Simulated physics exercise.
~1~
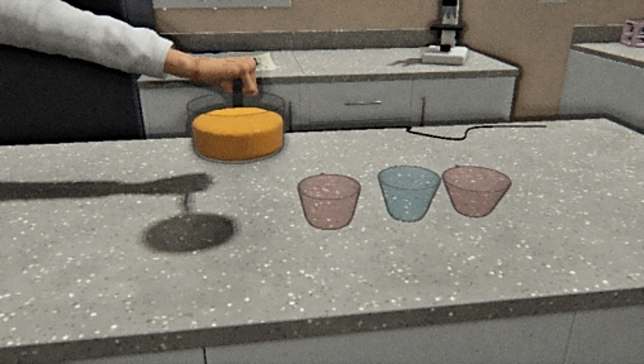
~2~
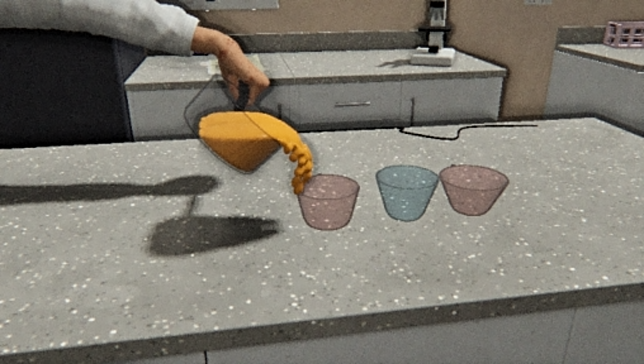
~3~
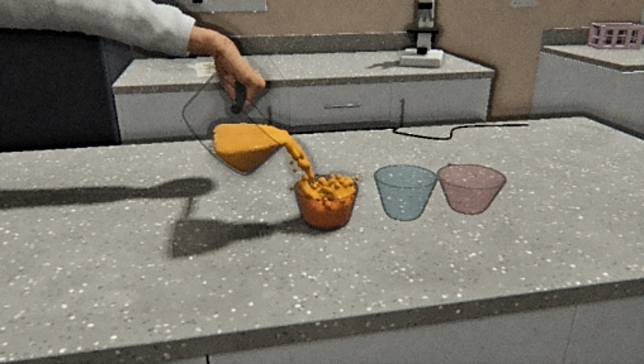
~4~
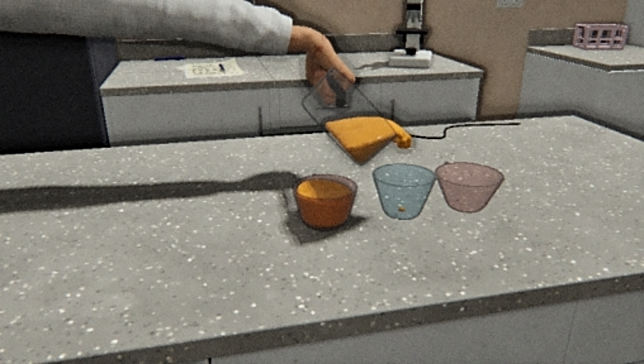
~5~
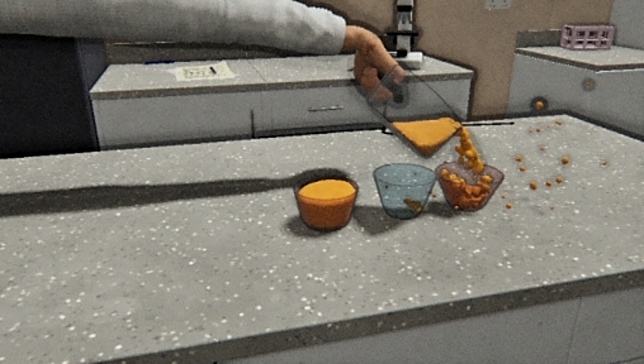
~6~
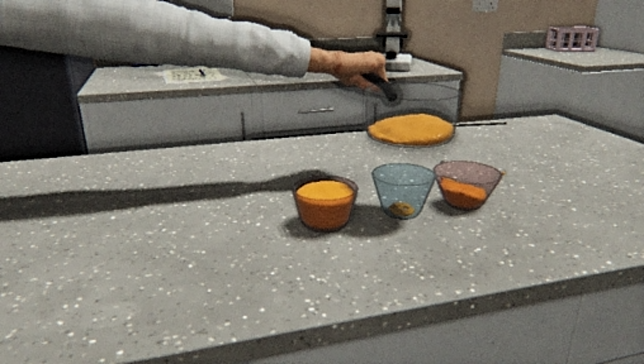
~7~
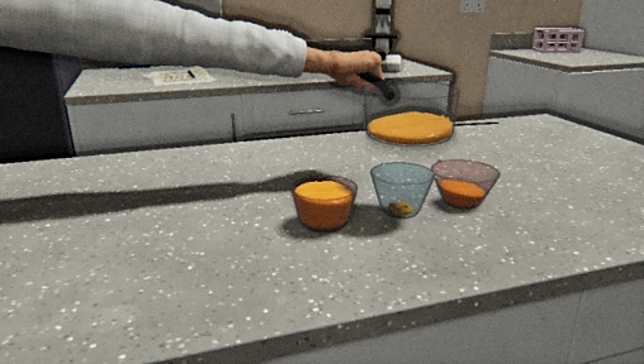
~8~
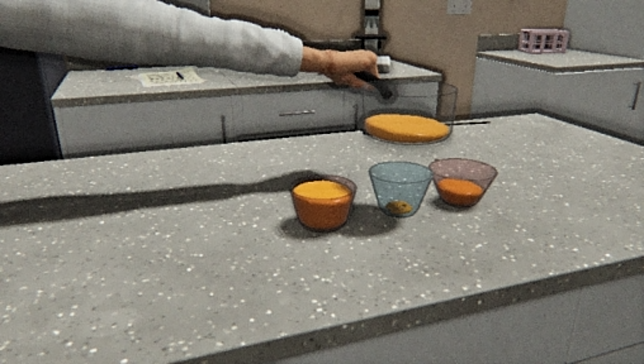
A hand tilting a clear pot pours orange juice into three cups, leaving the left fullest and the middle nearly empty.
